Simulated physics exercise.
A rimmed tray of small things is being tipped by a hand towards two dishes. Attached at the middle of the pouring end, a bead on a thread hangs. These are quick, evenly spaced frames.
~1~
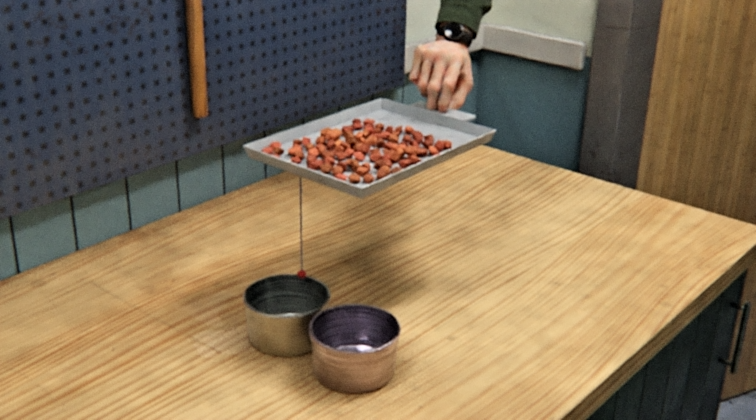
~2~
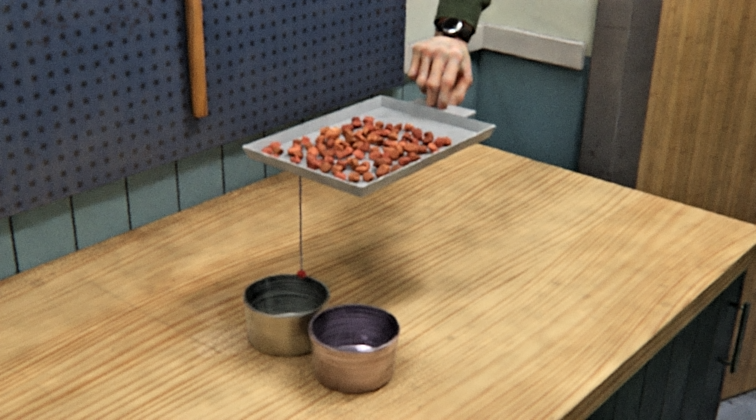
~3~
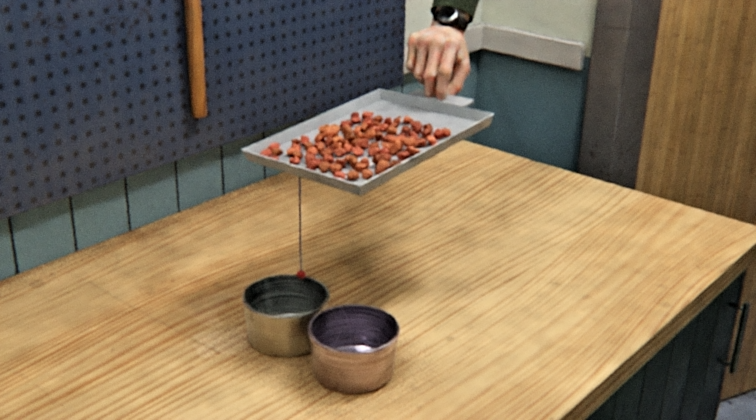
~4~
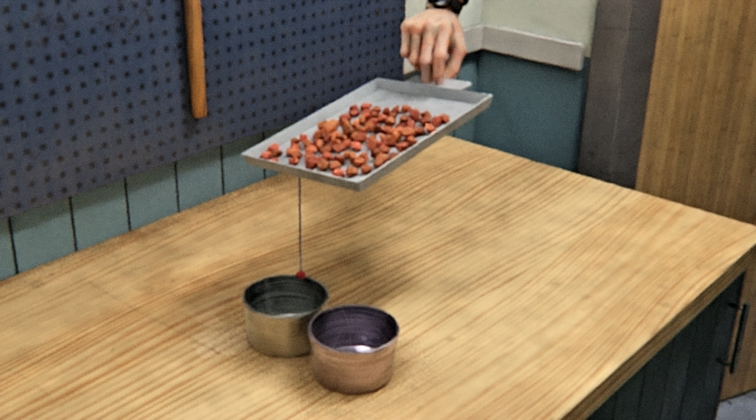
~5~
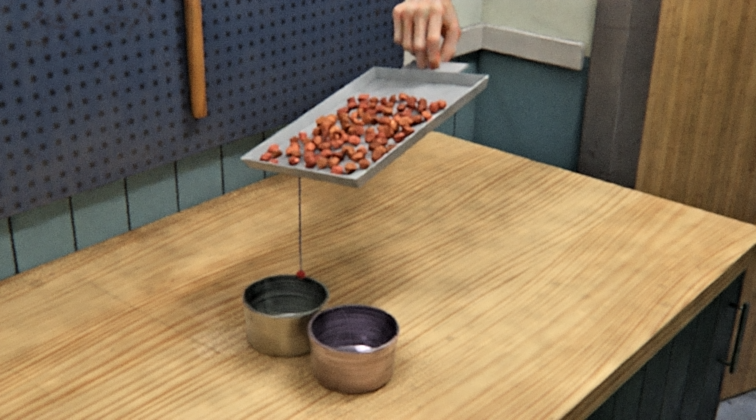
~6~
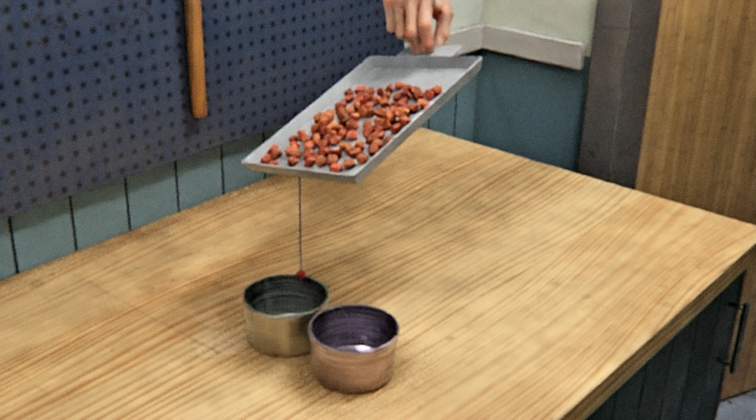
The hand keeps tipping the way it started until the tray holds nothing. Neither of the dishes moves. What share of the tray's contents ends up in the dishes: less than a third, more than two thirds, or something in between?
Smaller than a third.
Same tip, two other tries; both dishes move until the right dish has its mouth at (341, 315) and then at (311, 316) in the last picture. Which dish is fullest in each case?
First the dish on the left, then left.
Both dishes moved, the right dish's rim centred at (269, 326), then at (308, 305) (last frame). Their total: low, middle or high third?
Two tries, in turn: Under a third and over two thirds.
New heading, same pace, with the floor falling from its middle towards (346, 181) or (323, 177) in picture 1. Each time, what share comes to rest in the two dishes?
I'd put it at some 80 % and then some 70 %.
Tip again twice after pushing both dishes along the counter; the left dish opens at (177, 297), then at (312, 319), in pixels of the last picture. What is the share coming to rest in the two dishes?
The first try yields 0% and the second yields 0%.
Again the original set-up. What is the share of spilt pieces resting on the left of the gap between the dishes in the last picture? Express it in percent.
My estimate is some 100 per cent.
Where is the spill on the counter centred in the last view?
At about (236, 305).
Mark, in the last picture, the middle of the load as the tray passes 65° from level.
Close to (285, 140).
Soon after the last picture, tray tipped steeply; nearly all on the tray; a stray few in the air.
A little later, tray tipped past a quarter turn; a small part on the tray; a small part in the left dish; about two thirds outside both; about a quarter in the air.
Later still, tray tipped past a quarter turn; a small part in the left dish; most outside both.
At rest, tray tipped past a quarter turn; none in the right dish; a small part in the left dish; most outside both.
